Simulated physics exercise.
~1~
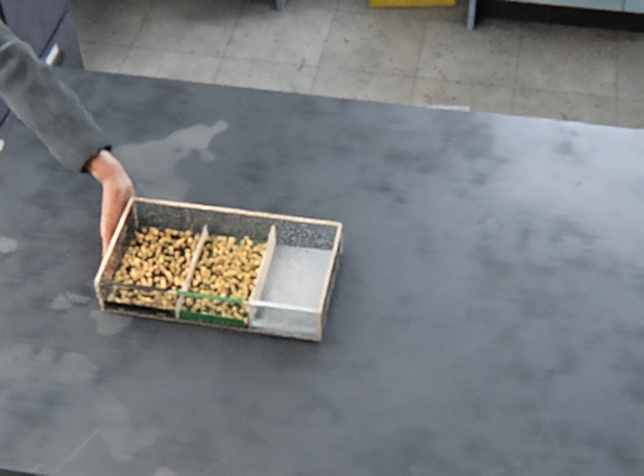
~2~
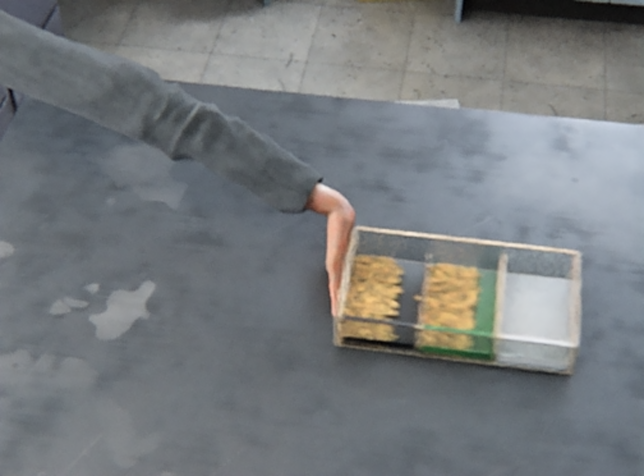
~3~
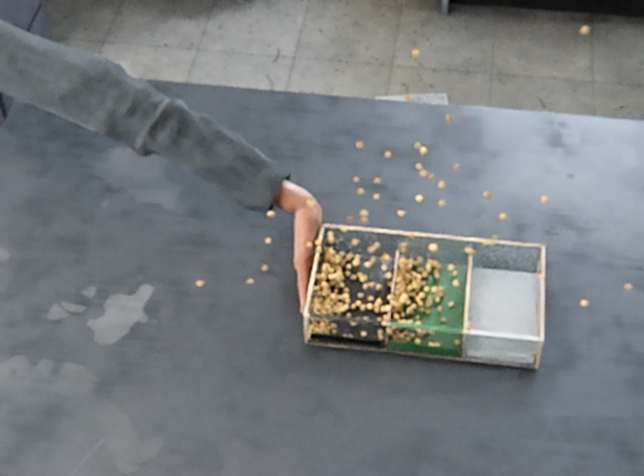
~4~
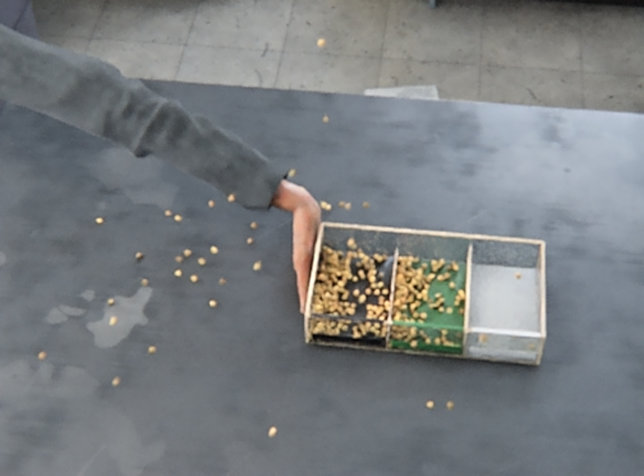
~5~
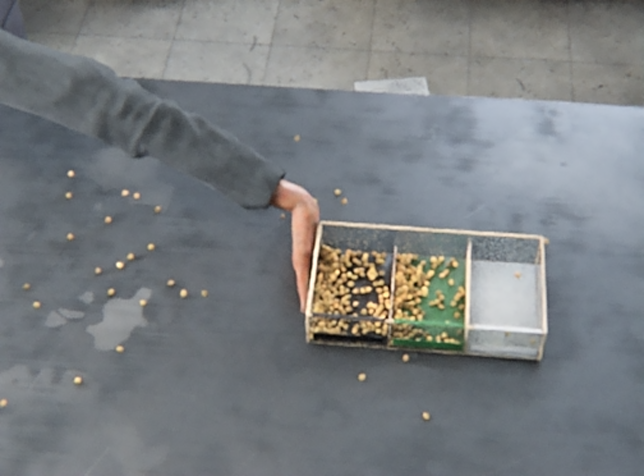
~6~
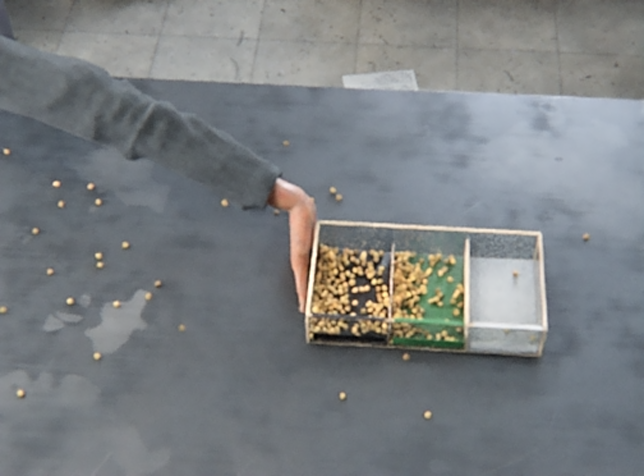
To begin with, a hand at the left end of a clear three-section tray holds it on a dark table, with dried chickpeas filling the black and green sections and the right one empty. The hand sweeps the tray quickly to the right, a large move. It then shifts the tray a short way back left, and chickpeas fly up above it. Many drop onto the table and scatter leftward past the arm. Finally the tray rests under the hand, most chickpeas still in the first two sections, with strays lying around it.
